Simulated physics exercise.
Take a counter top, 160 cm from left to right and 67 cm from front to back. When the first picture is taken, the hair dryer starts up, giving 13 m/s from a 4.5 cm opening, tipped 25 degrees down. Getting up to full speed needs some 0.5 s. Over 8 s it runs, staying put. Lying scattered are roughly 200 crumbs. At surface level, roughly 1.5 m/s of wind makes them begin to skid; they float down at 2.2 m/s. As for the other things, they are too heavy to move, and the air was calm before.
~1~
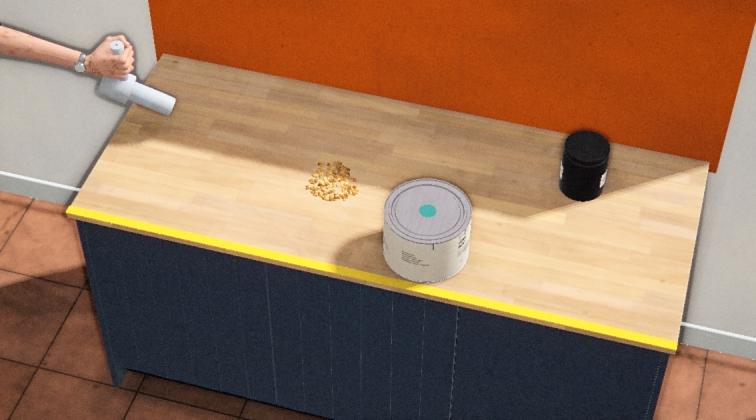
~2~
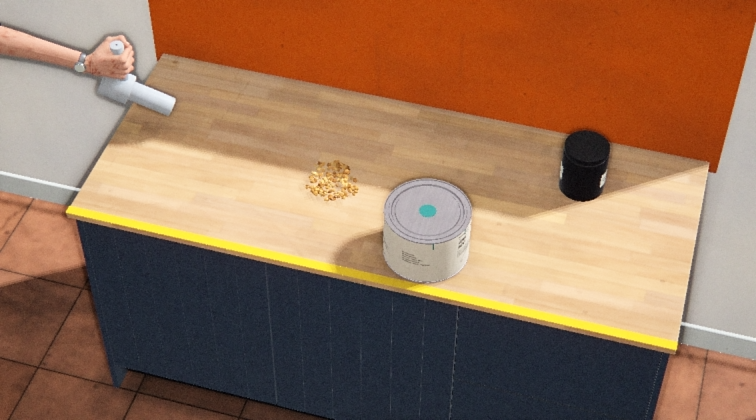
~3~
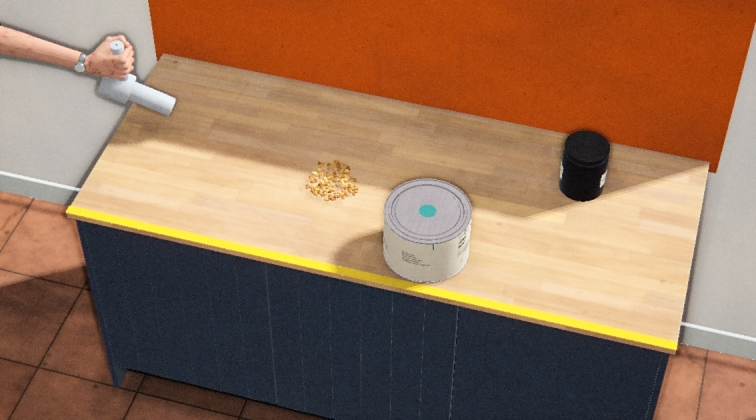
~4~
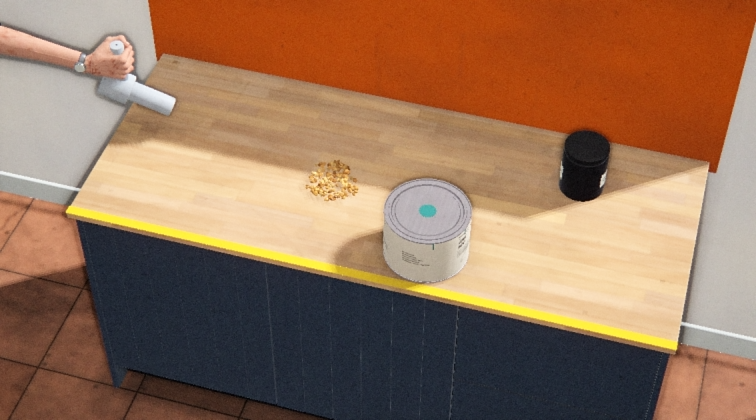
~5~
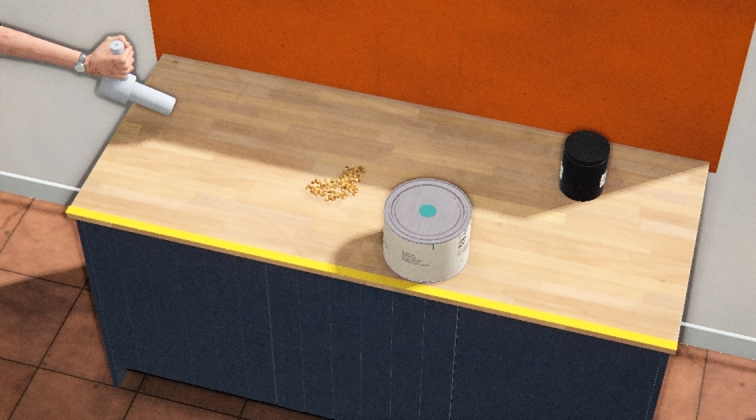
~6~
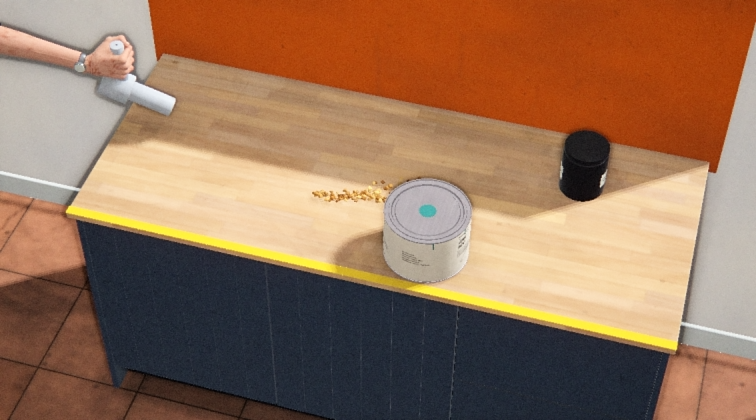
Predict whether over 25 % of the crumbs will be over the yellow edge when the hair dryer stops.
I'm expecting the count past that edge to remain at or under a quarter.
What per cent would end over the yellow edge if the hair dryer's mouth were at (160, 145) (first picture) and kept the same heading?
Around 0 per cent would end up there.
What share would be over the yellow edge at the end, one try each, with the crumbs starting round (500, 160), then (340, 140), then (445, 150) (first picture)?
0 %, 0 %, 0 %.
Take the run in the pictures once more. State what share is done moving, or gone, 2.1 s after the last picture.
60 %.
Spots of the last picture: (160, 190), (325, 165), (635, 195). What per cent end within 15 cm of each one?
In order: About 0 %, then 0 %, then 0 %.
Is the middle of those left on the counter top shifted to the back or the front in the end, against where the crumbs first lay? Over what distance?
Toward the near side, roughly 10 cm.
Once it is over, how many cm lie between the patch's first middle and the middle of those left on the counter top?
Roughly 55 centimetres.
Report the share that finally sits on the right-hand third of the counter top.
Roughly 20 in a hundred.
Then, 1.2 s after the last picture, 0 % are over the yellow edge; the middle of those still in play is near (550, 261); 43 % have settled or left.
Then, 2.1 s after the last picture, 0 % are over the yellow edge; the middle of those still in play is near (530, 259); 60 % have settled or left.
Then, 4.0 s after the last picture, 0 % are over the yellow edge; the middle of those still in play is near (527, 260); 72 % have settled or left.
Then, 7.6 s after the last picture, at the end, 0 % are over the yellow edge; the middle of those still in play is near (523, 254).
